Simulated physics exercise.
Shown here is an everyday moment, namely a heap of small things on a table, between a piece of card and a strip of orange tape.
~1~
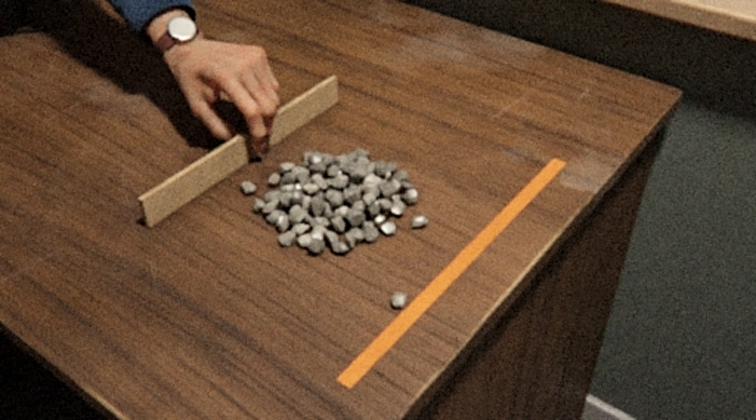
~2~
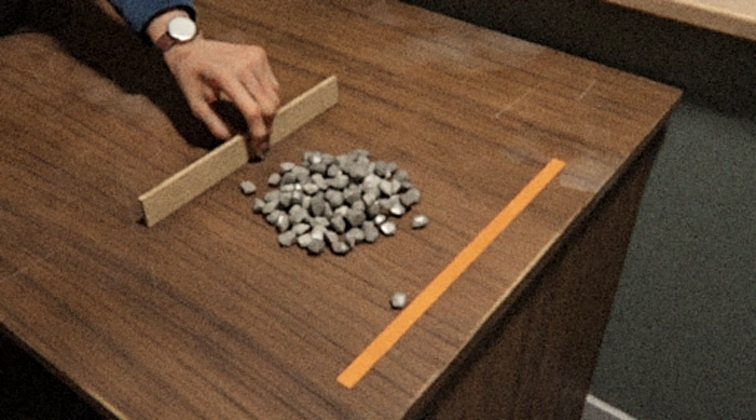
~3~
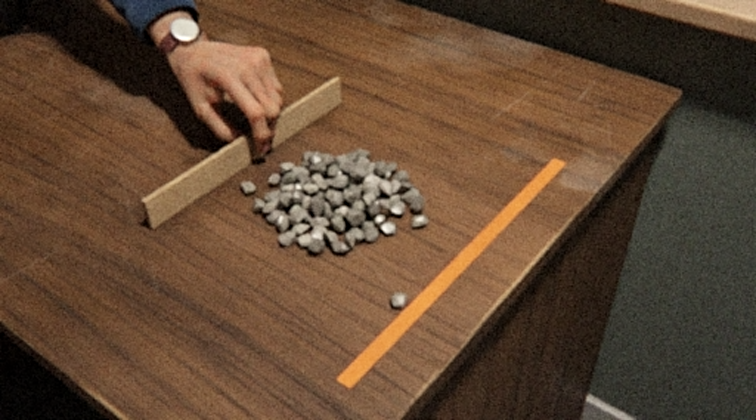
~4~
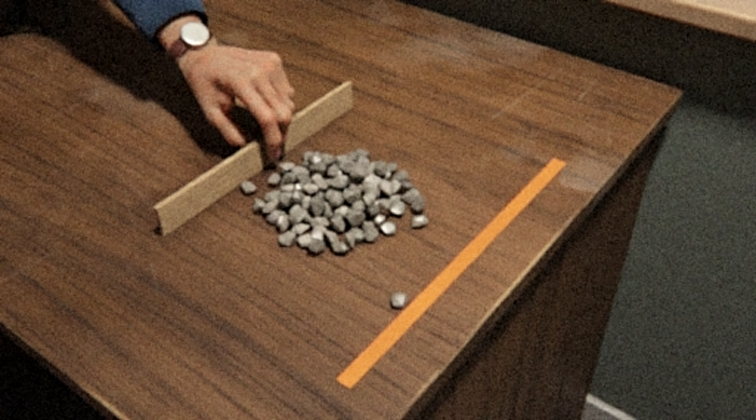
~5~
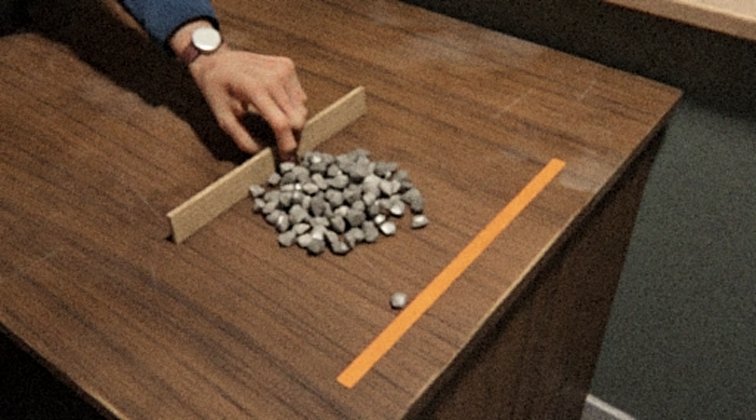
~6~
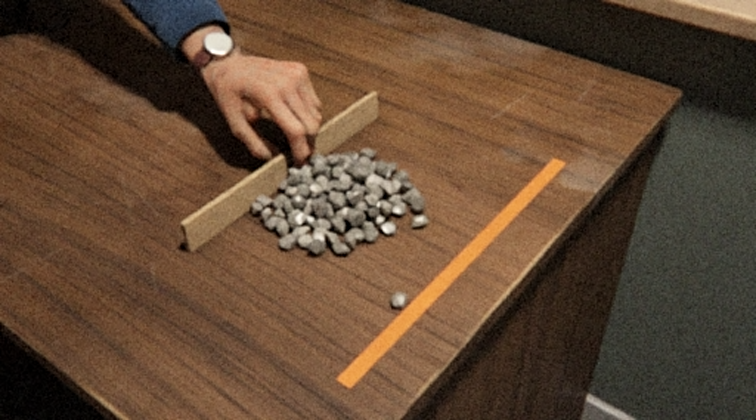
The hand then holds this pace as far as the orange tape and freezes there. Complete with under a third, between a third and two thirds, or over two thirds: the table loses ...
The table loses between a third and two thirds.
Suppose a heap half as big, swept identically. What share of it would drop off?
Result: Near 50 %.
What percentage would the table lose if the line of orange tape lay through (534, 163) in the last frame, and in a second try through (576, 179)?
First try close to 30 percent, second try close to 80 percent.
Soon, piece of card still moving, near (377, 191); heap all on the table, its front near (482, 247).
A while on, piece of card stopped at the orange tape; heap about a third over the edge.
Towards the end, piece of card stopped at the orange tape; heap about half over the edge.
Finally, piece of card stopped at the orange tape; heap about half over the edge.
